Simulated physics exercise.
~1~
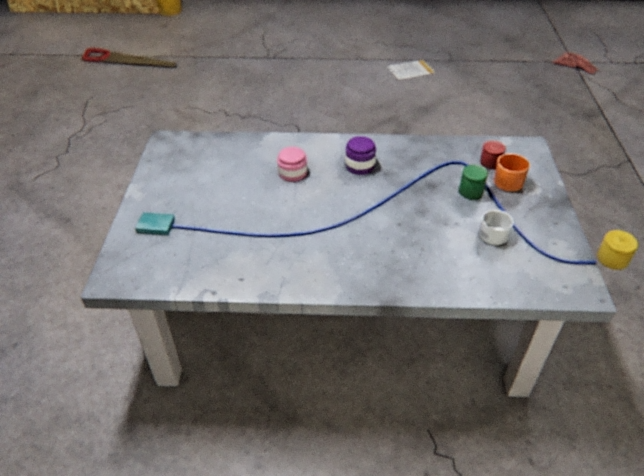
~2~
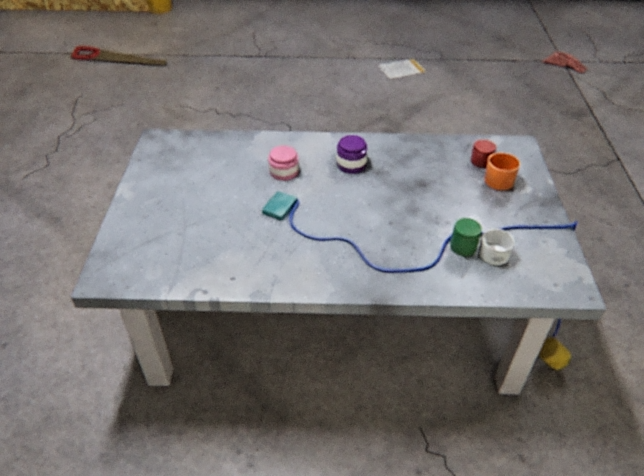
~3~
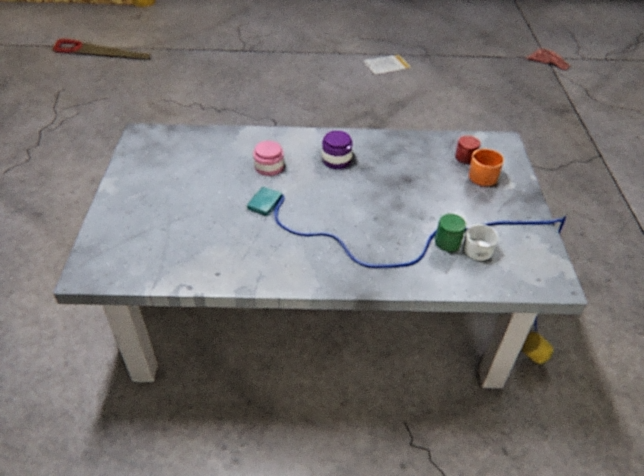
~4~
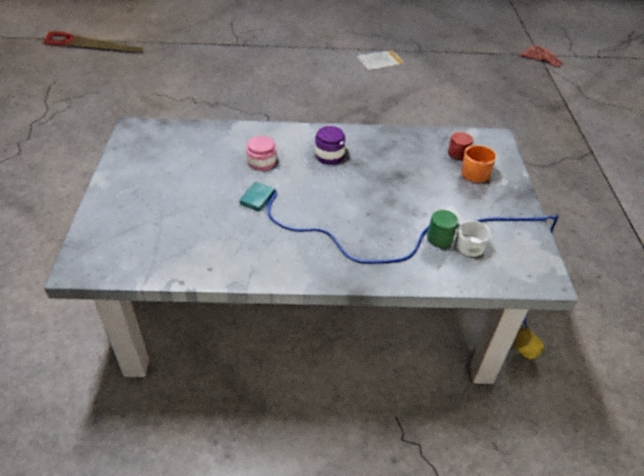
Yellow cylinder dropping off a table's right edge, its blue cable dragging a teal block right, green tub ending beside white mug.
